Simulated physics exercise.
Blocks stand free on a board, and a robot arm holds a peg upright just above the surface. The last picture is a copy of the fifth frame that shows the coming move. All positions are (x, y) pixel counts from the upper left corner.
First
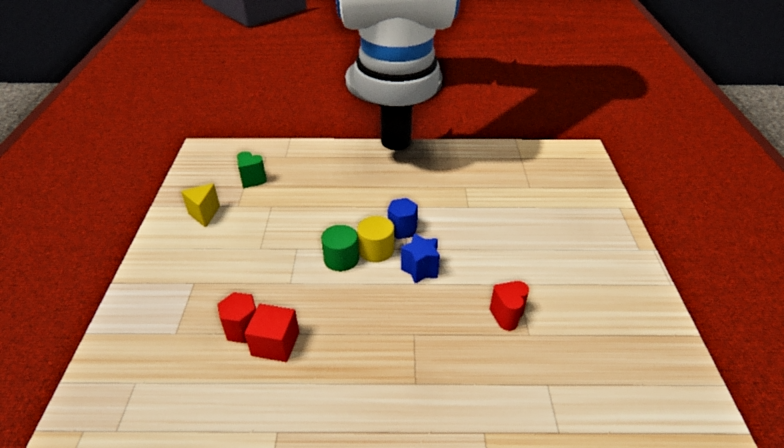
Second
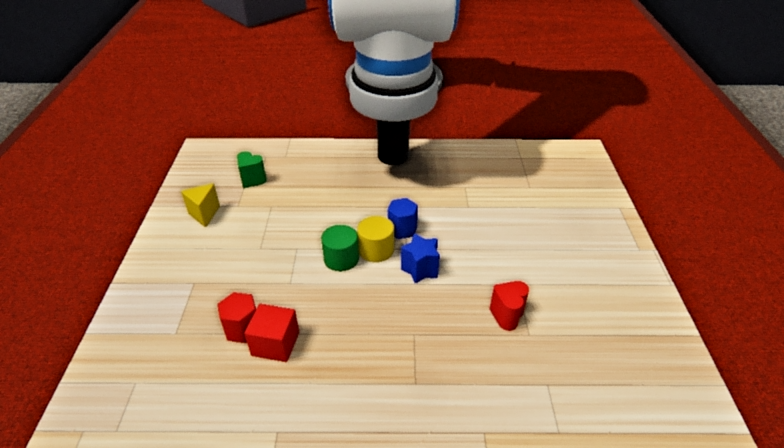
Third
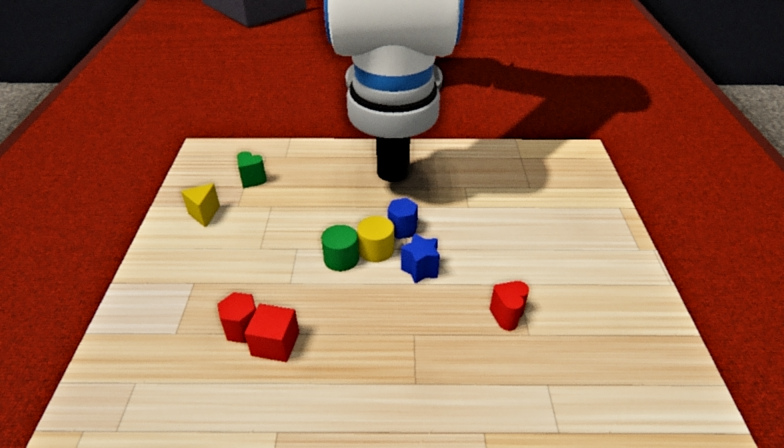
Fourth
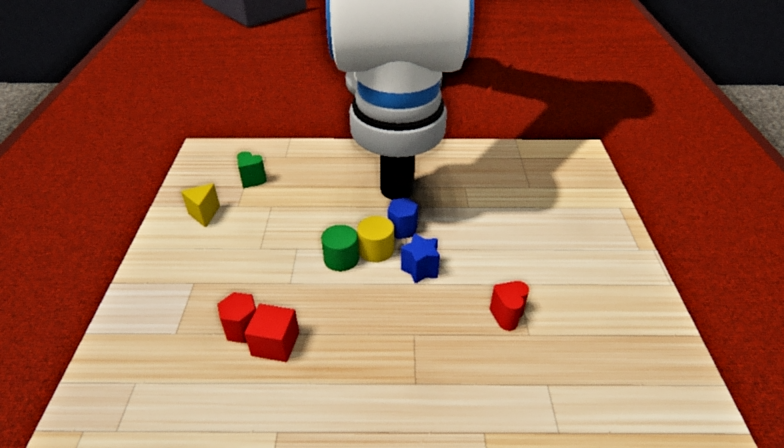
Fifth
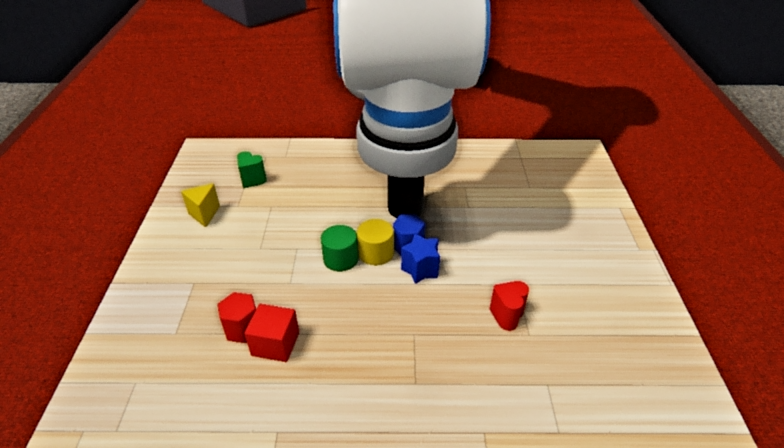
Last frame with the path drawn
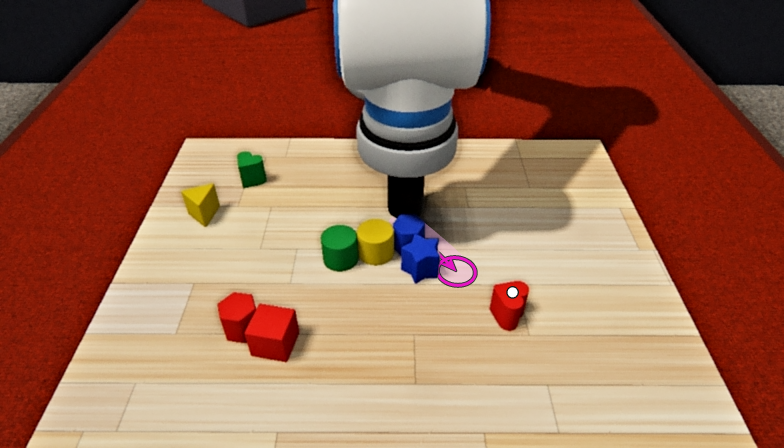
A white robot arm with blue bands moves its black peg toward the viewer across a pale wooden board on a red surface, seen from a fixed, raised view facing the arm. Green and yellow cylinders, a blue six-sided block and a blue star cluster near the middle, with yellow and green blocks at upper left and red ones lower down. The peg nudges the six-sided block slightly forward against the star, and the yellow cylinder shifts barely.
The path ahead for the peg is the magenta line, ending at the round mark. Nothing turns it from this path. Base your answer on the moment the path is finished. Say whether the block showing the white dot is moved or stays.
Answer: Unmoved.
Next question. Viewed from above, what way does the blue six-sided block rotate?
Looking down, it rotates clockwise.
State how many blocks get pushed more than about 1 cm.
That's two.
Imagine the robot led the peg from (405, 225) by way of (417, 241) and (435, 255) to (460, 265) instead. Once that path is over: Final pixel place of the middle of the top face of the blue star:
Located at (430, 278).
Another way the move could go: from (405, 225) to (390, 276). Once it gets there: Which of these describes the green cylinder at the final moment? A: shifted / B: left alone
My answer is option A.
Drawn move, from (405, 225) by way of (430, 247) to (456, 271); the dot is on the red heart block.
What follows on the original path. Halfway along, peg at (432, 231); blue six-sided block at (421, 247), turned 50° clockwise; blue star at (424, 270), turned 20° anticlockwise.
At the end, peg at (458, 255); blue six-sided block at (430, 261), turned 115° clockwise; blue star at (422, 284); red heart block still.
